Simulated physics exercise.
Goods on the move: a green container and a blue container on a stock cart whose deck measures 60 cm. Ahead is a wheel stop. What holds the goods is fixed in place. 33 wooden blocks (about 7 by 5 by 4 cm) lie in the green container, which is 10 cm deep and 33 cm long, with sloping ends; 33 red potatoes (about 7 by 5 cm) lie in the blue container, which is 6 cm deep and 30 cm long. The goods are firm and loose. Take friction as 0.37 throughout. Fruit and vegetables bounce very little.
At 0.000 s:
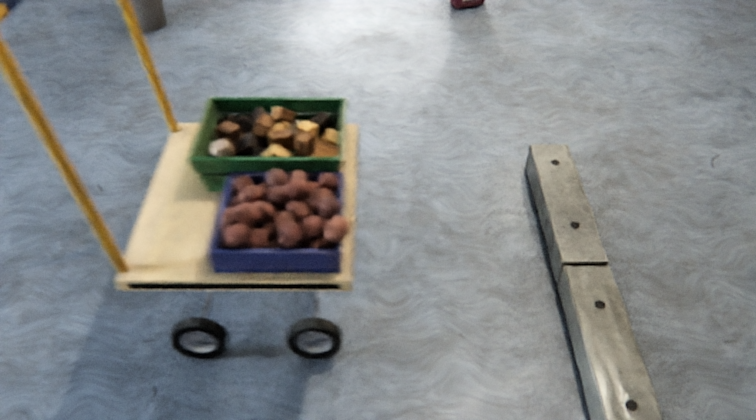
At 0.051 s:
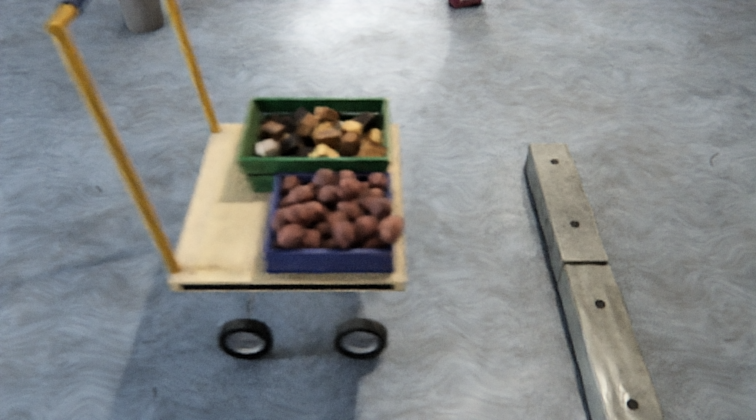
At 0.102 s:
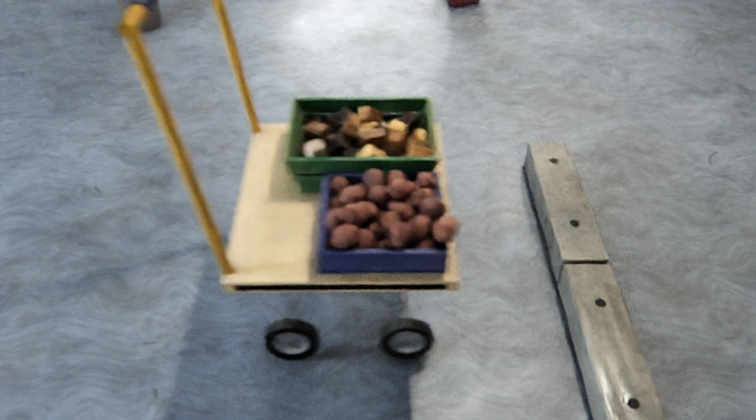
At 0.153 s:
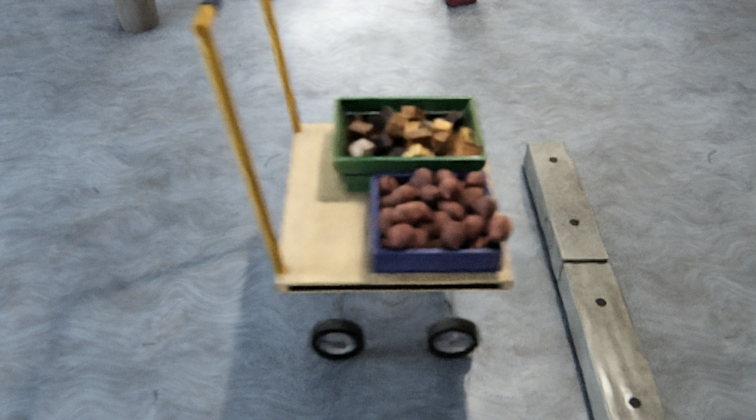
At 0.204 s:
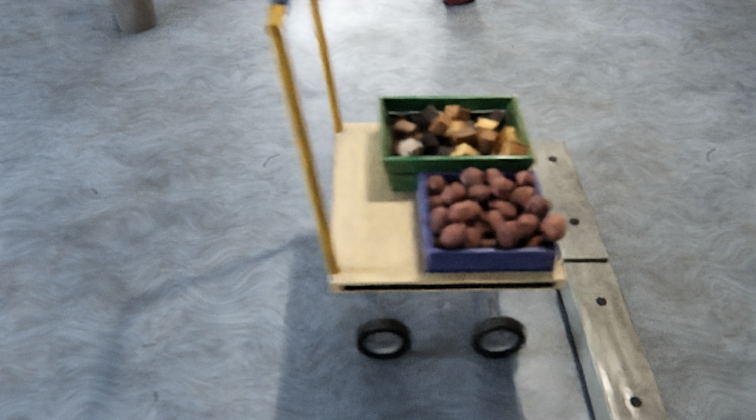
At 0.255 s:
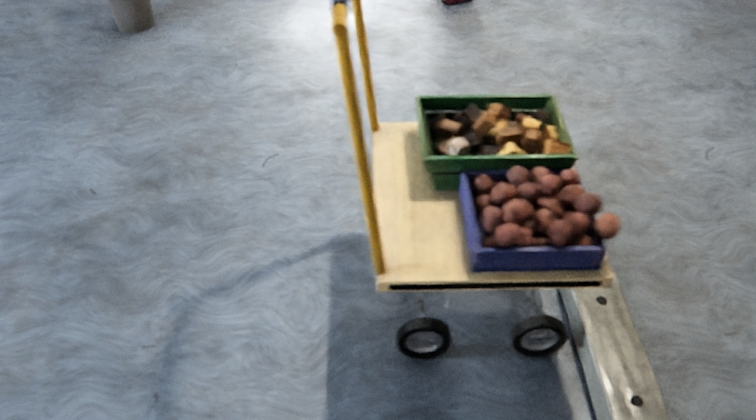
The video shows a wooden cart with yellow handle posts rolling right across a grey floor, carrying blocks in a green container and reddish potatoes in a blue one, until its right side overlaps a long bar in view.
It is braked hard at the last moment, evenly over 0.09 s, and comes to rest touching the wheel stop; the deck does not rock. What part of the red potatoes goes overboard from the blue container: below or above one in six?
More than a sixth of the red potatoes leave the blue container.
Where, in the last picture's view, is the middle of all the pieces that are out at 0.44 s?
At about (652, 212).
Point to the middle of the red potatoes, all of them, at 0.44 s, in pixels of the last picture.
Near (587, 217).
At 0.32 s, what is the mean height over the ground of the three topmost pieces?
Some 56 cm up.
After 0.32 s, 0 of 33 out of the green container and 2 of 33 out of the blue container.
After 0.44 s, 0 of 33 out of the green container and 12 of 33 out of the blue container.
After 0.67 s, 2 of 33 out of the green container and 14 of 33 out of the blue container.
Outcome (at 1.18 s), 2 of 33 out of the green container and 14 of 33 out of the blue container. Asked share, 14 of 33, 42 per cent.
